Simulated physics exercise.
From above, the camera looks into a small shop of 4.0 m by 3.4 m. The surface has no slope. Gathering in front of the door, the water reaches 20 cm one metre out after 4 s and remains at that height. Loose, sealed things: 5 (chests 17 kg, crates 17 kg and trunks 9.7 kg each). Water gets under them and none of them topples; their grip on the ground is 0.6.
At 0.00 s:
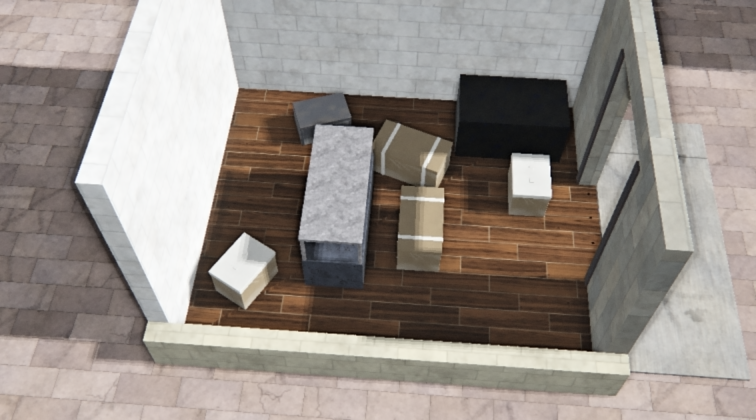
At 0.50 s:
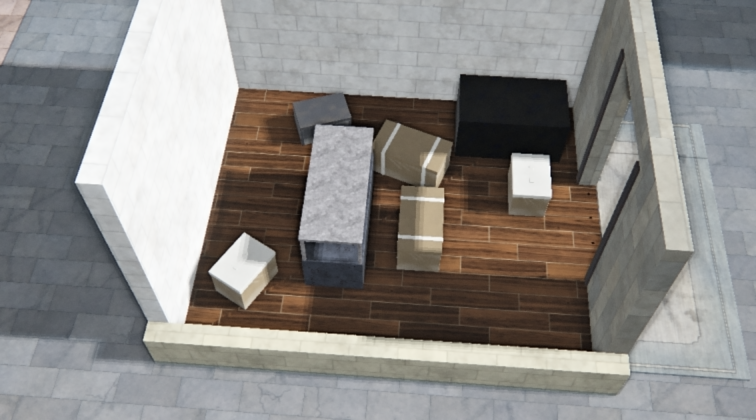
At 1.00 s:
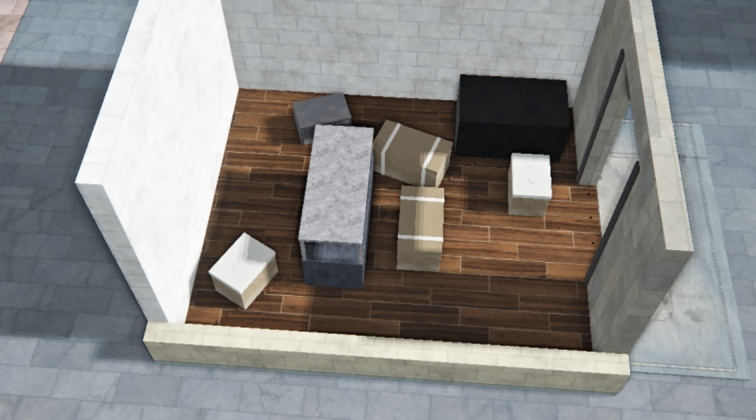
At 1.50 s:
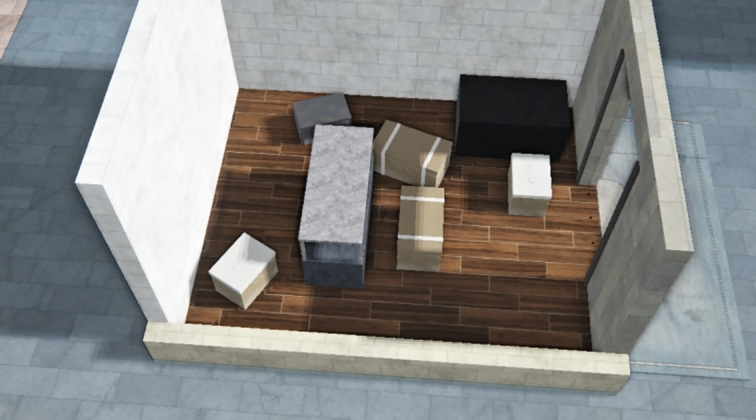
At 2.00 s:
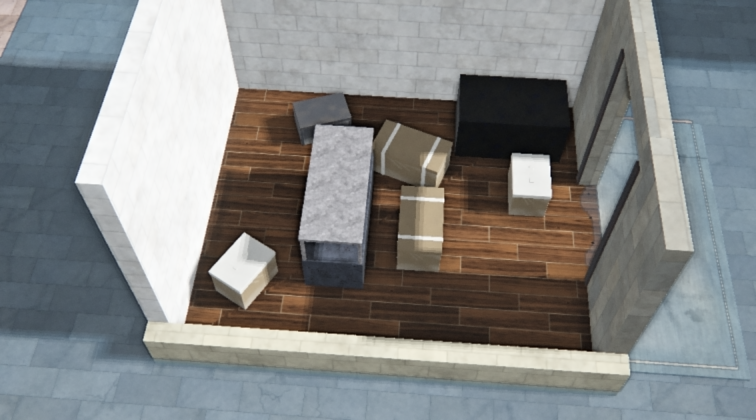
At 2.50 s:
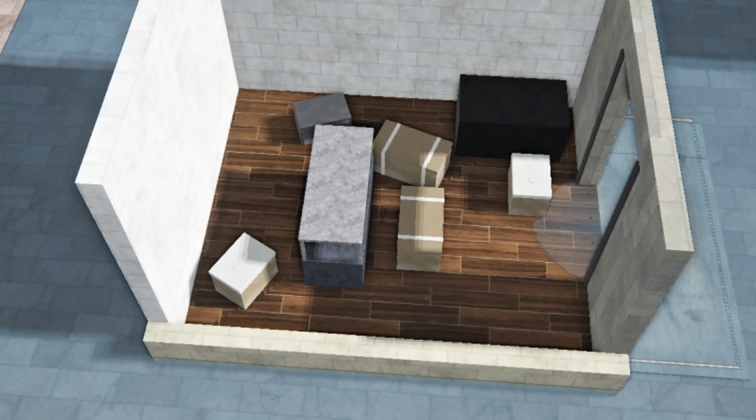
In the video, a roofless shop with a wooden floor holds several boxes and blocks, seen from above, as bluish water spreads over the paving outside and a thin patch enters through the right-hand doorway; the objects stay still.
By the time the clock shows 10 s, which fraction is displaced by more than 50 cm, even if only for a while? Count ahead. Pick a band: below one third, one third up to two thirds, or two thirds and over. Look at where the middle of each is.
The share is two thirds and over.
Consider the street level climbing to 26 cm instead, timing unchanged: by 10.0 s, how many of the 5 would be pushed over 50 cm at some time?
In that case the number is 5.
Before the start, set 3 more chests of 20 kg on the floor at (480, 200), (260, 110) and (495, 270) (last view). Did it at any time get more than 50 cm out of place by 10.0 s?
One: Beyond it. Two: Within it. Three: Beyond it.
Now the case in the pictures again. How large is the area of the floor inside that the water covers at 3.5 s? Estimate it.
Somewhere about 2.0 m2, give or take.
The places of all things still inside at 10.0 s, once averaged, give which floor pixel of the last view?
I'd put it close to (308, 173) in the last view.
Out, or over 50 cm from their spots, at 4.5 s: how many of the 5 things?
My count gives 0.
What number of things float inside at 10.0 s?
At that moment it comes to 4.
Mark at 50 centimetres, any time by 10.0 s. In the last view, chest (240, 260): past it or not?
It is below the mark.
After 3.5 s 0 of 5 are over 50 cm from their spots; 0 afloat.
After 4.5 s 0 of 5 are over 50 cm from their spots; 0 afloat.
After 7.0 s 2 of 5 are over 50 cm from their spots; 3 afloat.
After 10.0 s 4 of 5 are over 50 cm from their spots, and 4 have been at some point; 4 afloat.
